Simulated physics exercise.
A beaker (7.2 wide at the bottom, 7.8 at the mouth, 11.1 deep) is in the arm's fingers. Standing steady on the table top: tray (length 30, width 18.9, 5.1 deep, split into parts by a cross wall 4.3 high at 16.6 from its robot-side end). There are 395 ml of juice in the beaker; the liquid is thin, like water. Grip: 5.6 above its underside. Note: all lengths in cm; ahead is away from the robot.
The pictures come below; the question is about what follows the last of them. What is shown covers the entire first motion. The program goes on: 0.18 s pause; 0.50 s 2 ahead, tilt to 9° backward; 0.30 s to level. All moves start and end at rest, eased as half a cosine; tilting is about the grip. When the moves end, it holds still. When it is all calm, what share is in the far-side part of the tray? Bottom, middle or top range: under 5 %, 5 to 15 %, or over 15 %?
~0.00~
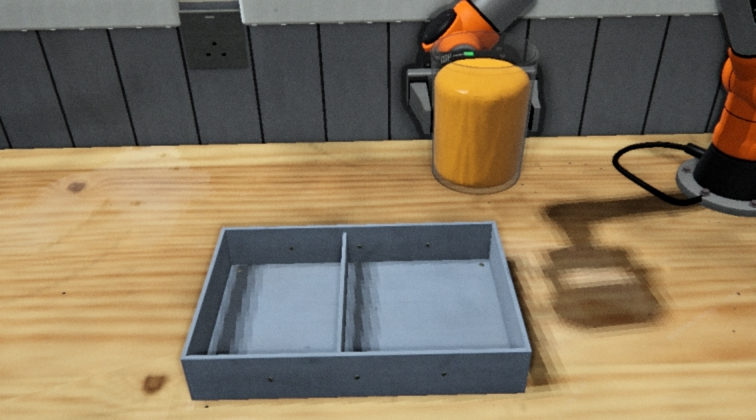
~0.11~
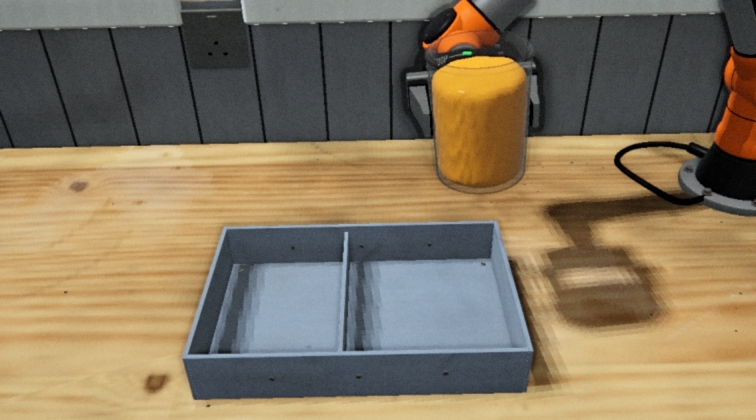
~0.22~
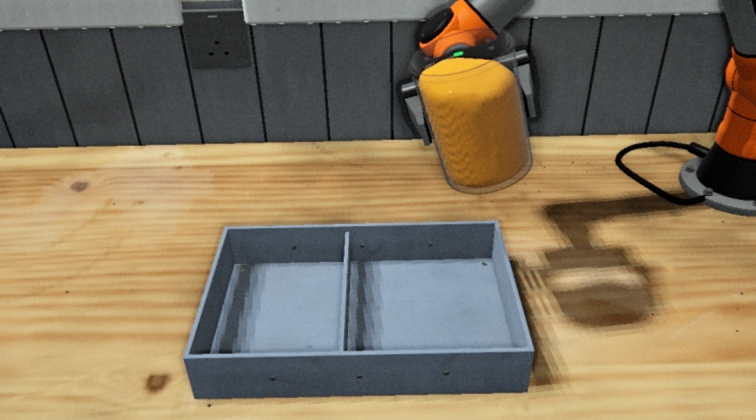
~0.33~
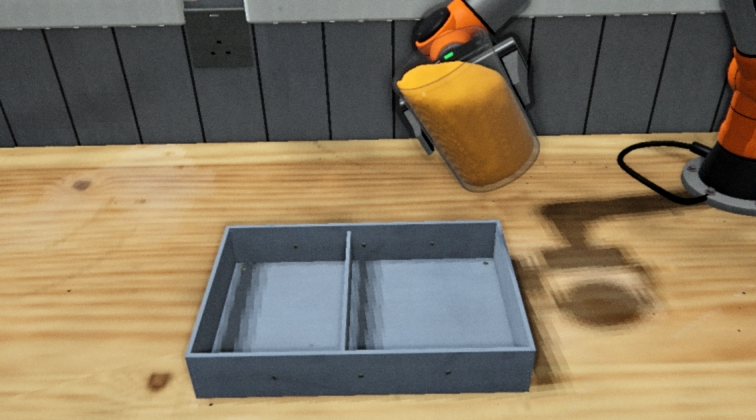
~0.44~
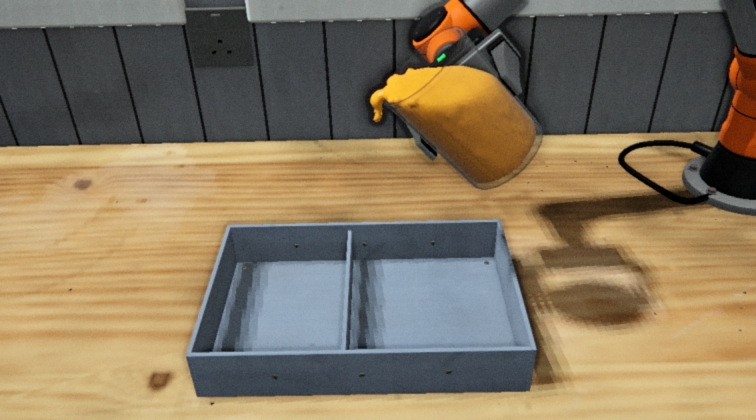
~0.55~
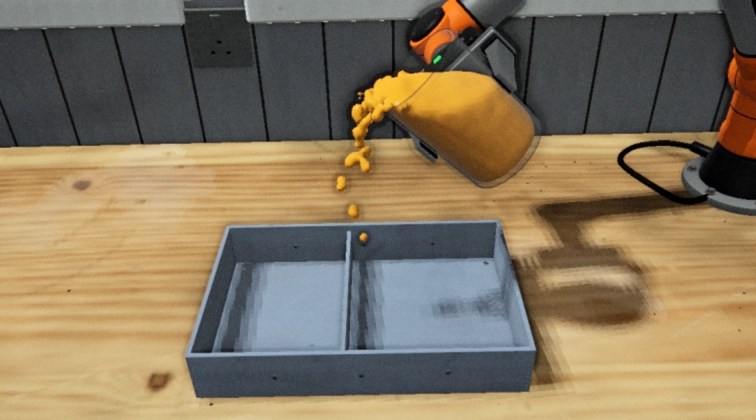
Range: Middle.
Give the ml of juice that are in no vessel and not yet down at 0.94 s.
I'd guess about 5 ml.
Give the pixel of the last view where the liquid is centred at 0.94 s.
Centre: Close to (438, 144) in the last picture.
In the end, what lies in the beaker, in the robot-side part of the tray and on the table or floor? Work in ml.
About 360 ml, 5 ml, 0 ml.
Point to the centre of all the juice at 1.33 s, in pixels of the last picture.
It is centred at about (421, 147).
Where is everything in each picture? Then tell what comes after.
In the first frame, beaker middle at (480, 115), level; upper third of the juice around (482, 89), from x 435 to 530, top at y 60; 395 ml in the beaker.
In the second frame, beaker middle at (480, 115), tilted 4° forward; upper third of the juice around (481, 88), from x 435 to 525, top at y 60.
In the third frame, beaker middle at (475, 115), tilted 16° forward; upper third of the juice around (470, 88), from x 420 to 525, top at y 60.
In the fourth frame, beaker middle at (471, 114), tilted 30° forward; upper third of the juice around (456, 90), from x 400 to 530, top at y 65.
In the fifth frame, beaker middle at (466, 114), tilted 42° forward; upper third of the juice around (448, 94), from x 375 to 535, top at y 70.
In the sixth frame, beaker middle at (464, 114), tilted 46° forward; upper third of the juice around (444, 97), from x 340 to 535, top at y 75; 385 ml in the beaker, 10 ml in the air or running down outside.
After 0.94 s, tilted 25° forward, liquid up to 26 above the table; 355 ml in the beaker, 30 ml in the far-side part, 5 ml in the robot-side part, 5 ml in the air or running down outside.
After 1.33 s, tilted 7° backward, liquid up to 27 above the table; 355 ml in the beaker, 35 ml in the far-side part, 5 ml in the robot-side part.
After 1.73 s, level, liquid up to 27 above the table; 355 ml in the beaker, 35 ml in the far-side part, 5 ml in the robot-side part.
After 2.53 s, level, liquid up to 27 above the table; 355 ml in the beaker, 35 ml in the far-side part, 5 ml in the robot-side part.
At rest, 355 ml in the beaker, 35 ml in the far-side part, 5 ml in the robot-side part. That is 9 % in the far-side part of the tray.
